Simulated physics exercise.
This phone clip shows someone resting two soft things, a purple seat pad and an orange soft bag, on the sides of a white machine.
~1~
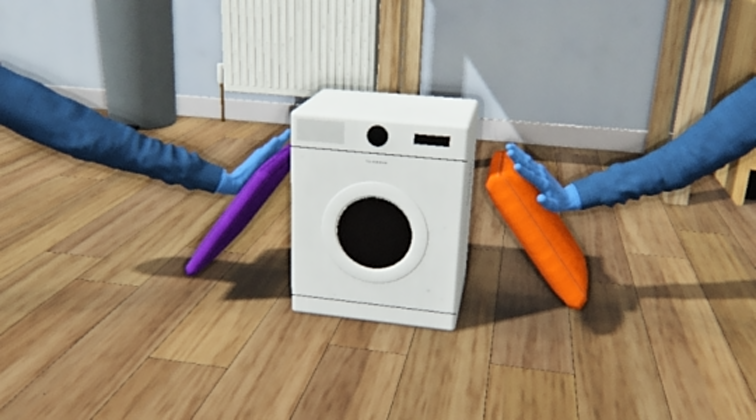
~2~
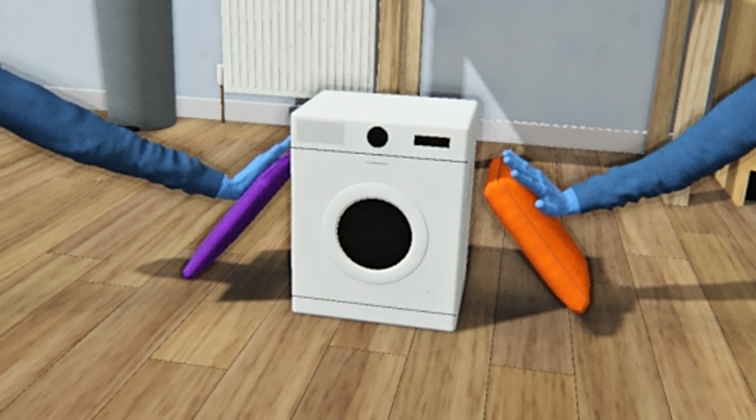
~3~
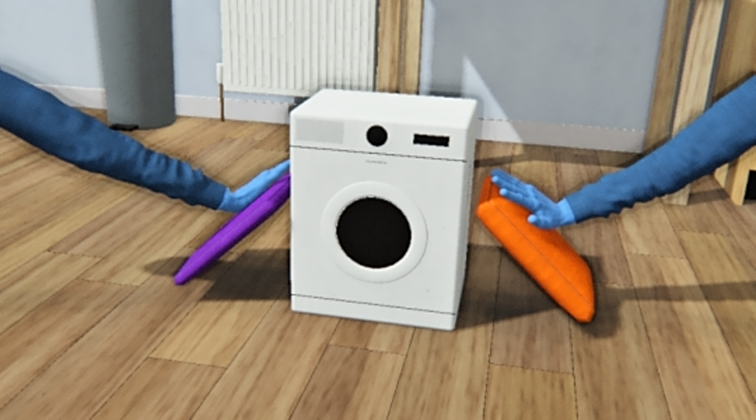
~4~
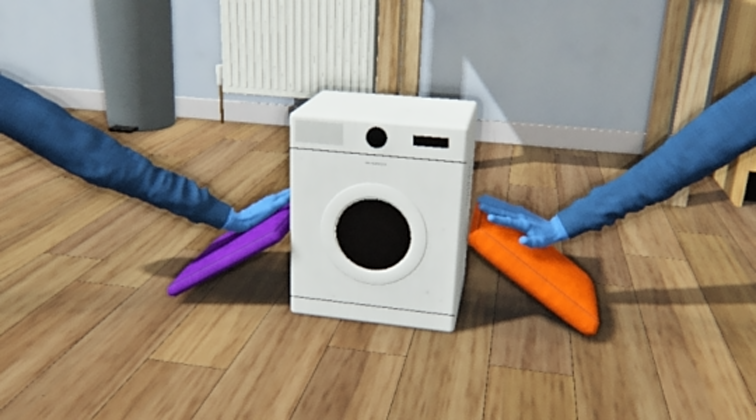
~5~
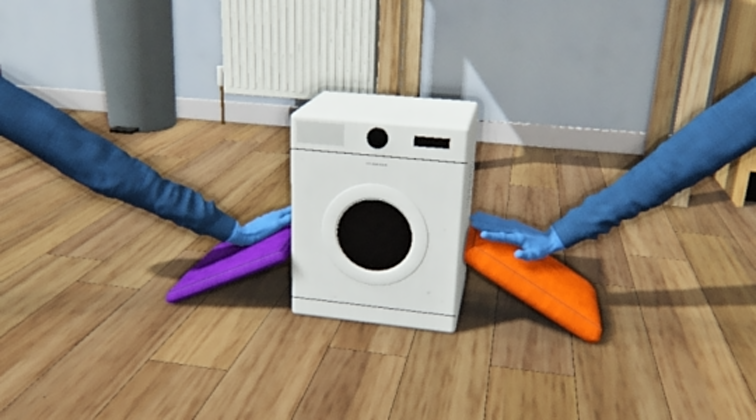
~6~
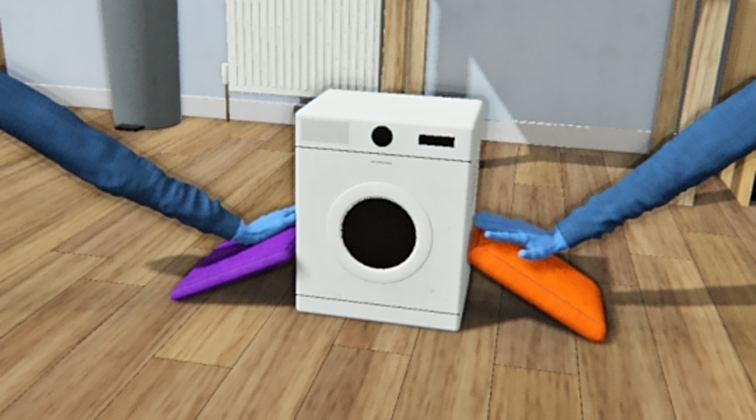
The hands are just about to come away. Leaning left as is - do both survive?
Purple seat pad collapses, orange soft bag collapses.
Then, 0.20 s later than the last view, seat pad flat on the floor near (248, 266); soft bag slipping down near (541, 288).
Then, 0.32 s later than the last view, seat pad flat on the floor near (246, 270); soft bag flat on the floor near (541, 299).
Then, 0.58 s later than the last view, seat pad flat on the floor near (247, 273); soft bag flat on the floor near (541, 301).
Finally, seat pad flat on the floor near (247, 273); soft bag flat on the floor near (541, 301). The purple seat pad slips and lies down and the orange soft bag slumps to the floor.
